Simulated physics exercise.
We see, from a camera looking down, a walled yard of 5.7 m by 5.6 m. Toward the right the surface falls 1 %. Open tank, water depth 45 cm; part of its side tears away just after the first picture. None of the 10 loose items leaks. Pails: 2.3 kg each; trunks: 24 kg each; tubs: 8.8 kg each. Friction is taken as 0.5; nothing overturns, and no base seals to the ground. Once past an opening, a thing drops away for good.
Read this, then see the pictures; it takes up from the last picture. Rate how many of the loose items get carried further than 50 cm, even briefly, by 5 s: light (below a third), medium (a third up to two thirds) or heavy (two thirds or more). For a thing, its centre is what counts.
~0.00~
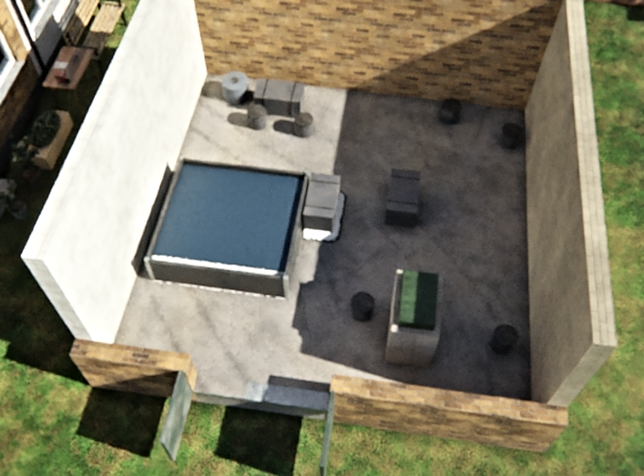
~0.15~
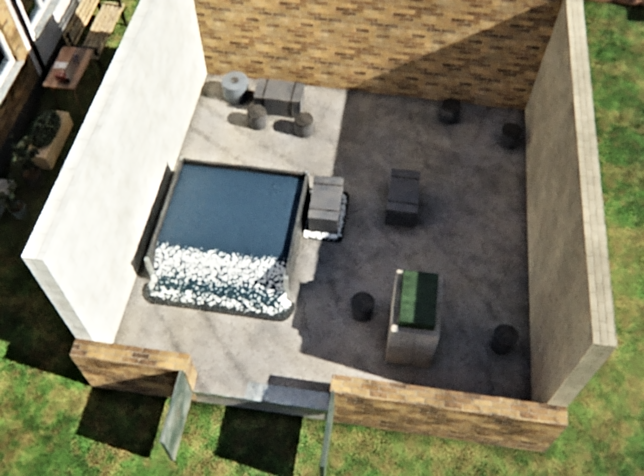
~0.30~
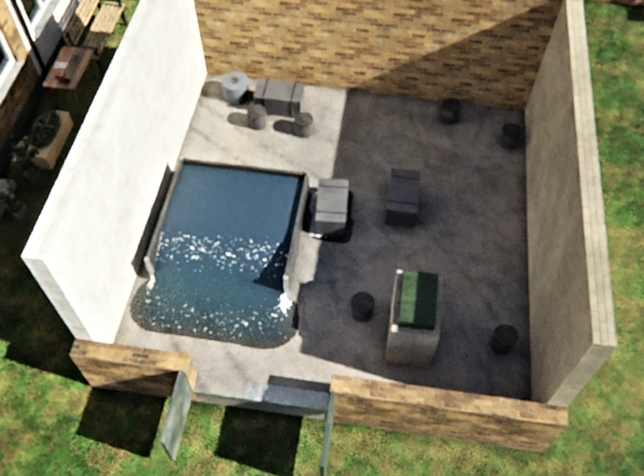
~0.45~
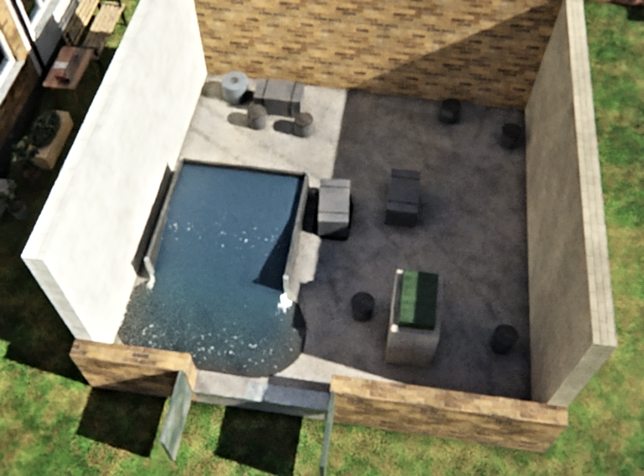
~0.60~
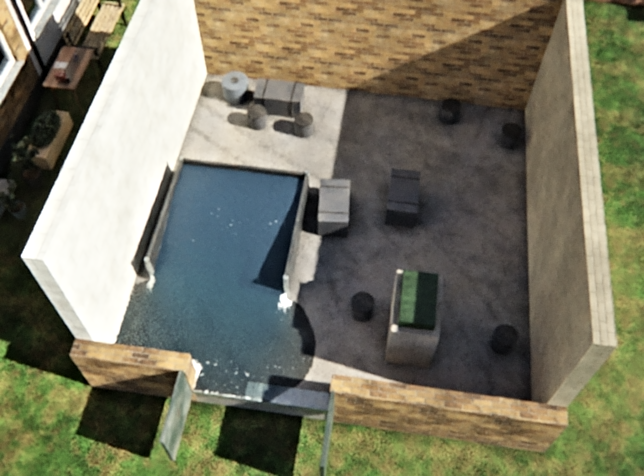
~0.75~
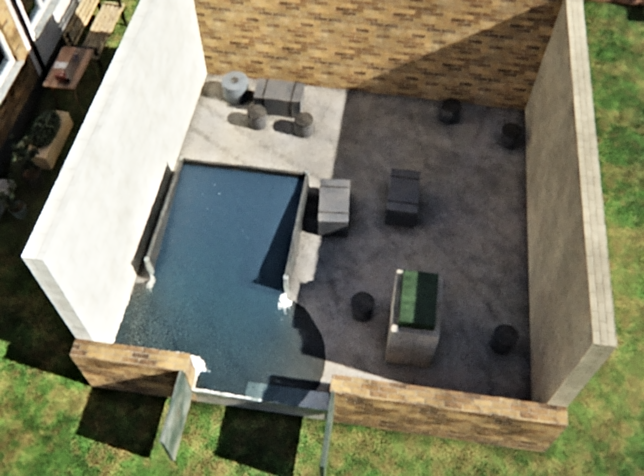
Light.
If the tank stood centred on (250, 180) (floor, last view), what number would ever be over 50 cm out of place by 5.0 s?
Result: 1.
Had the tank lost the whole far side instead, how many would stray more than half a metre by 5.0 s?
Then 6 of them would.
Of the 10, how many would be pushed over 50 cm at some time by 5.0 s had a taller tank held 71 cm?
In that case the number is 2.
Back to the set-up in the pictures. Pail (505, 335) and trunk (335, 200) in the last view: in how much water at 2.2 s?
I'd estimate 0 cm for the first and 0 cm for the second.
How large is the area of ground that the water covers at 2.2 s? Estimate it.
8.5 m2.
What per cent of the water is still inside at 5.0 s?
I'd say some 54 percent hasn't gone yet.
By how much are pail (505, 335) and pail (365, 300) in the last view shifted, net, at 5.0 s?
In that order: 5 cm, 20 cm.
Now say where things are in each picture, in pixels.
In the first frame, a trunk at (322, 195), on the bottom; a pail at (304, 119), on the bottom; water covers 3.4 m2; 0 of 10 have shifted.
In the second frame, a trunk at (326, 197) rests on the ground, 6 cm from its start; a pail at (304, 119) rests on the ground; water covers 4.2 m2; 1 of 10 have shifted.
In the third frame, a trunk at (332, 200) rests on the ground, 15 cm from its start; a pail at (304, 119), on the bottom; 5.3 m2 under water; 1 of 10 have shifted.
In the fourth frame, a trunk at (334, 200) rests on the ground, 18 cm from its start; a pail at (304, 119) rests on the ground; 6.4 m2 under water; 1 of 10 have shifted.
In the fifth frame, a trunk at (334, 200) rests on the ground, 18 cm from its start; a pail at (304, 119), on the bottom; 7.2 m2 under water; 1 of 10 have shifted.
In the sixth frame, a trunk at (334, 200) rests on the ground, 18 cm from its start; a pail at (304, 119) rests on the ground; water covers 7.4 m2; 1 of 10 have shifted.
After 1.1 s 0 of 10 are over 50 cm from their spots; 0 afloat.
After 2.2 s 0 of 10 are over 50 cm from their spots; 0 afloat.
After 3.5 s 0 of 10 are over 50 cm from their spots; 0 afloat.
After 5.0 s 0 of 10 are over 50 cm from their spots, and 0 have been at some point; 0 afloat.
